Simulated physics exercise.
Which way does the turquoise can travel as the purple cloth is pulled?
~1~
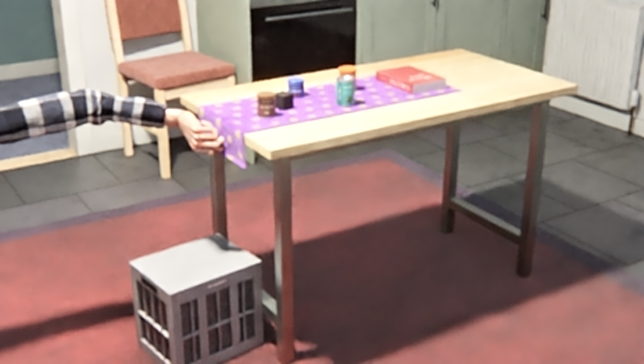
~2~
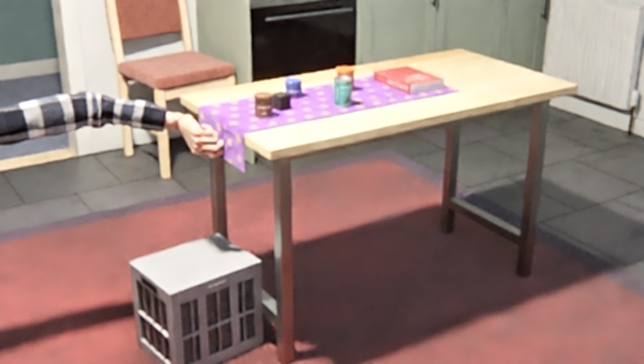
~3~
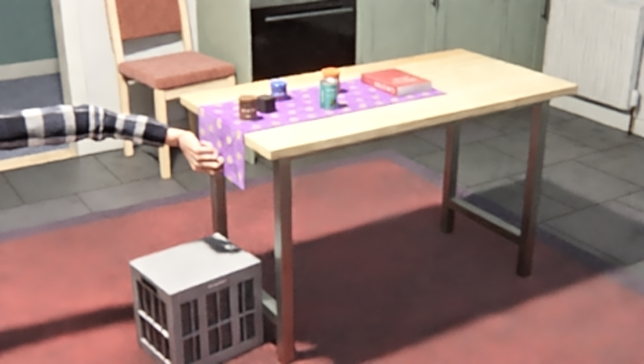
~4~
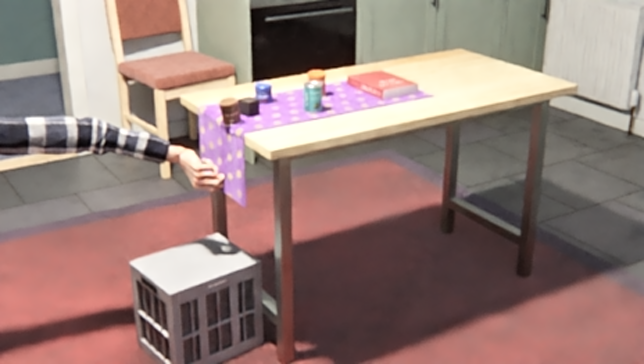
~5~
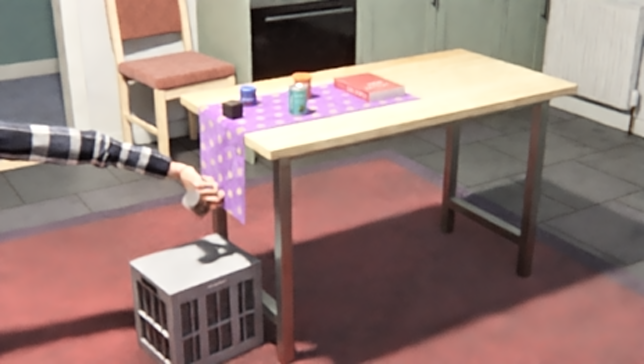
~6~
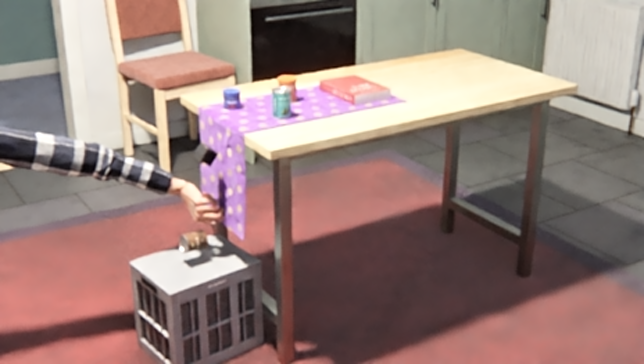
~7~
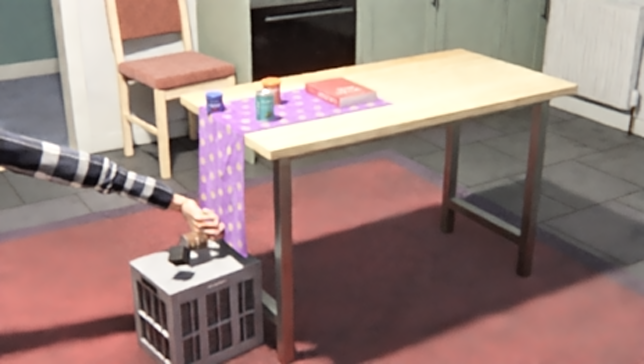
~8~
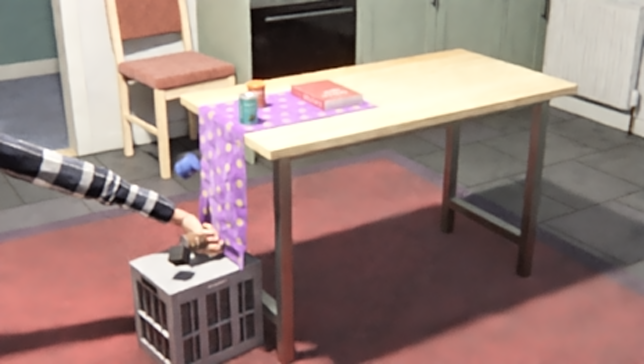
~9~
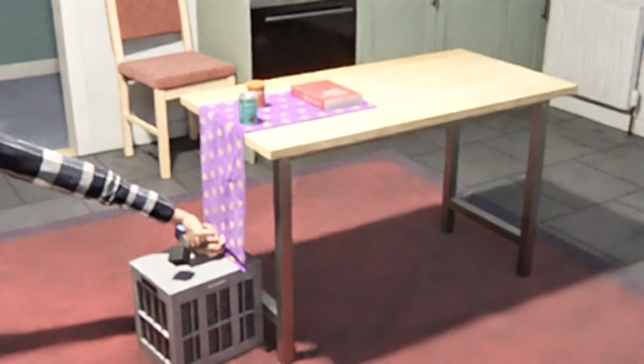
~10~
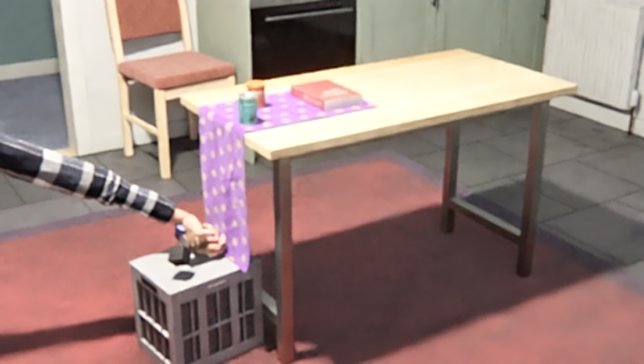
It travels to the left, riding upright on the cloth towards the table's near end.
